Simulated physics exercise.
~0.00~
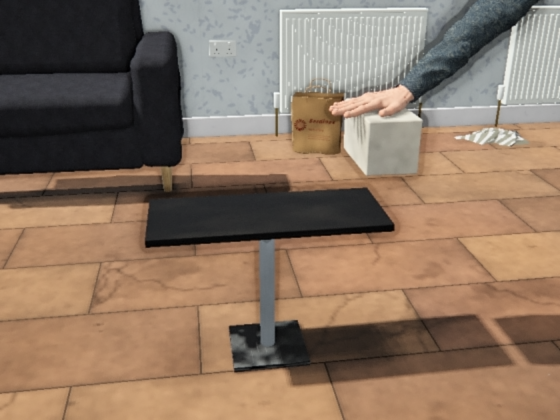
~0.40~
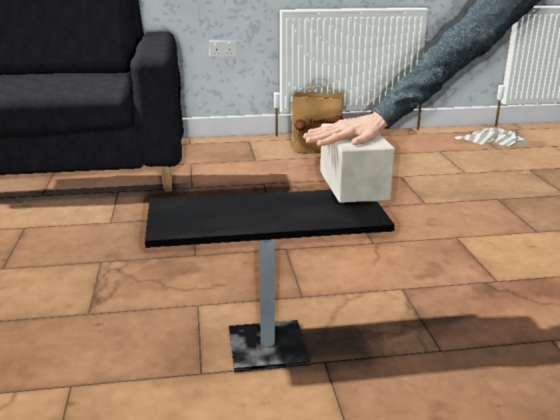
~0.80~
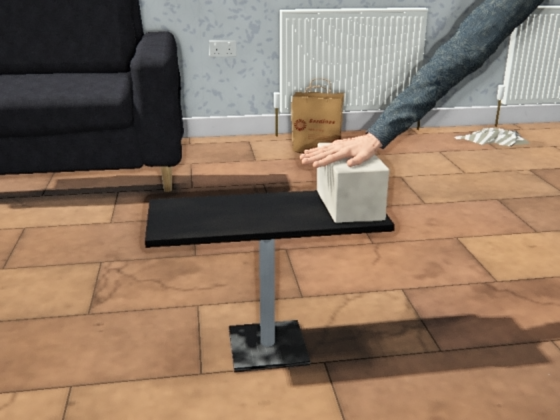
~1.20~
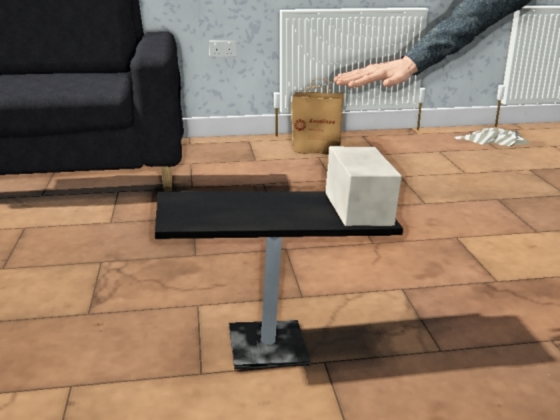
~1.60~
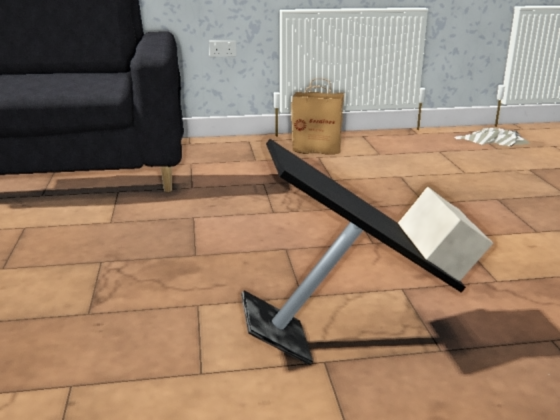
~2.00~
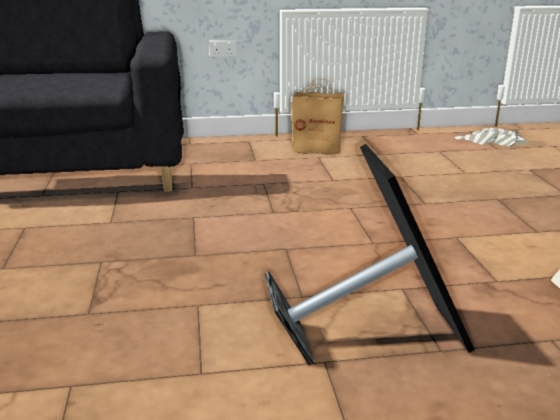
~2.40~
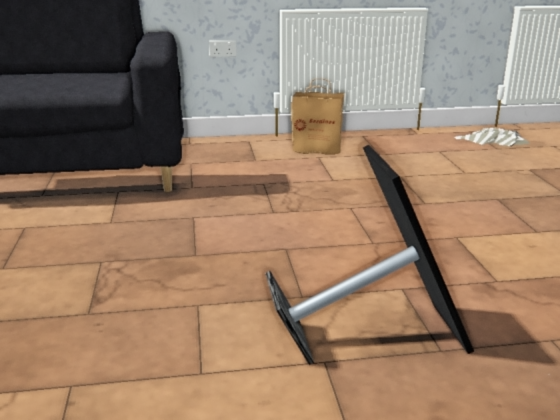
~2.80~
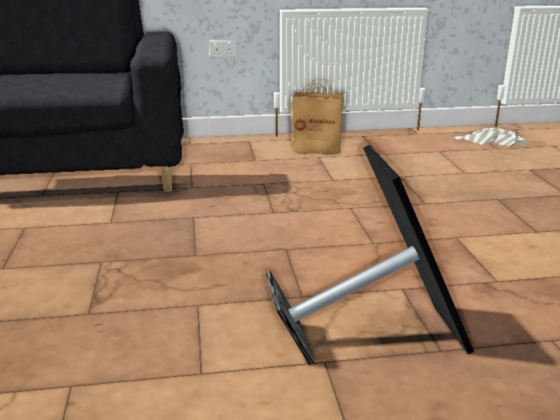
A hand sets a pale block on a black stand's right end, tipping it over.
